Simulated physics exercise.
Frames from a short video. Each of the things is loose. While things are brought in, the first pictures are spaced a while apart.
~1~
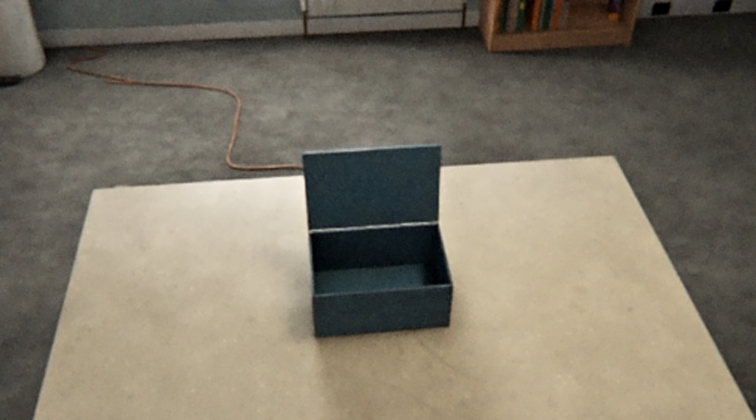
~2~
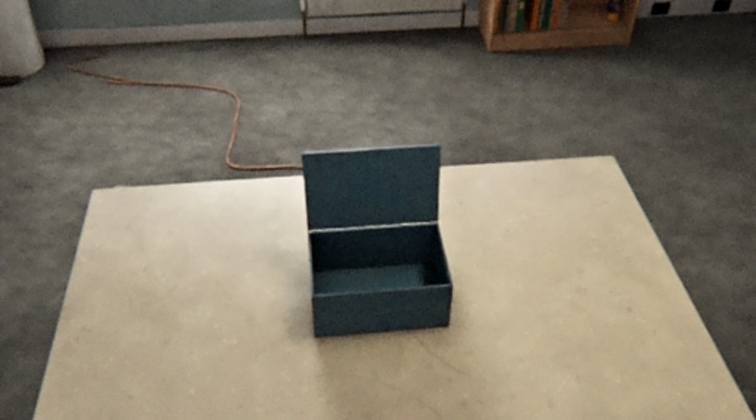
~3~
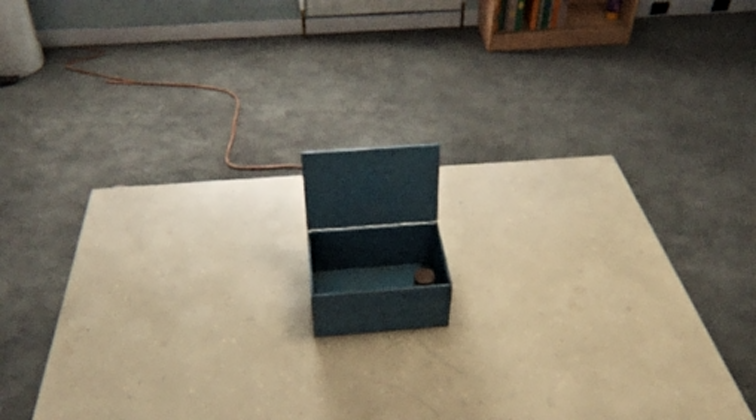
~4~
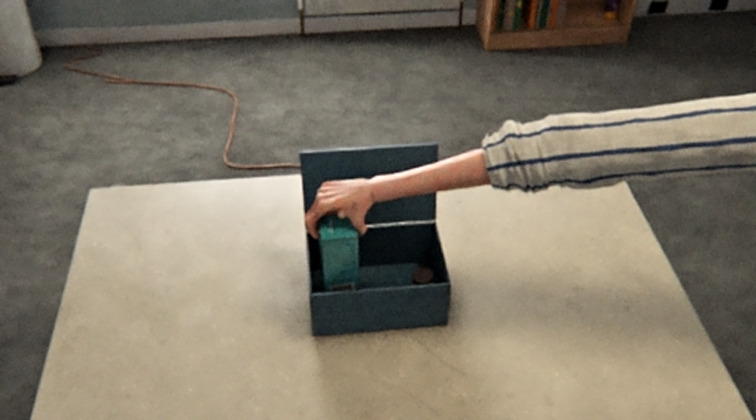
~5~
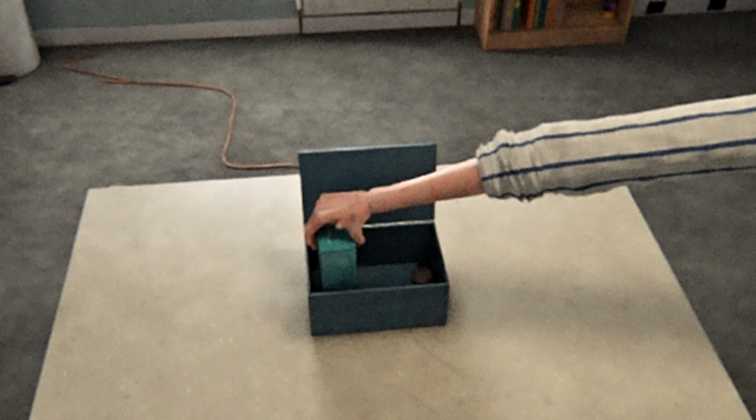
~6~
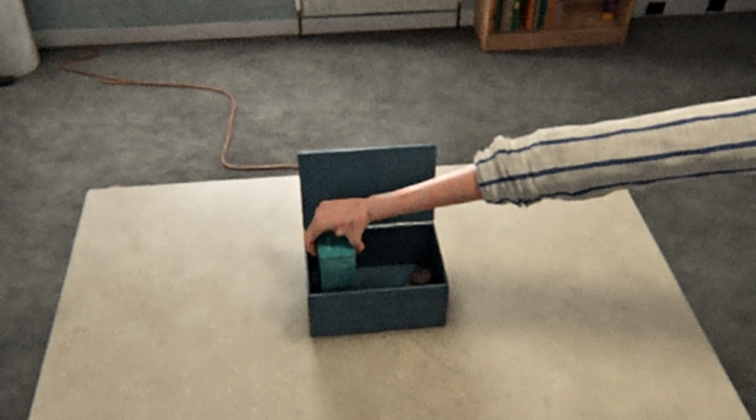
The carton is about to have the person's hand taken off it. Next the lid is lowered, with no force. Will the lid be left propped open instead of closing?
Yes, it stays propped open.
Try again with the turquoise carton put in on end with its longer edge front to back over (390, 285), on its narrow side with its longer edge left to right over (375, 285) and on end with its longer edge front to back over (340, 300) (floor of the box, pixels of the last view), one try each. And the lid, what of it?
So, one: It remains raised; two: It drops fully; three: It remains raised.
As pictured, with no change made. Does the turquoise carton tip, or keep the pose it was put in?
In the end, it keeps its orientation.
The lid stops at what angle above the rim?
Angle: About 45°.
Then, 1.30 s on from there, lid 77° above the rim.
Then, 2.10 s on from there, lid 47° above the rim.
In the end, lid 47° above the rim; both unmoved. At the end, from the last picture's camera, turquoise carton near (337, 274).
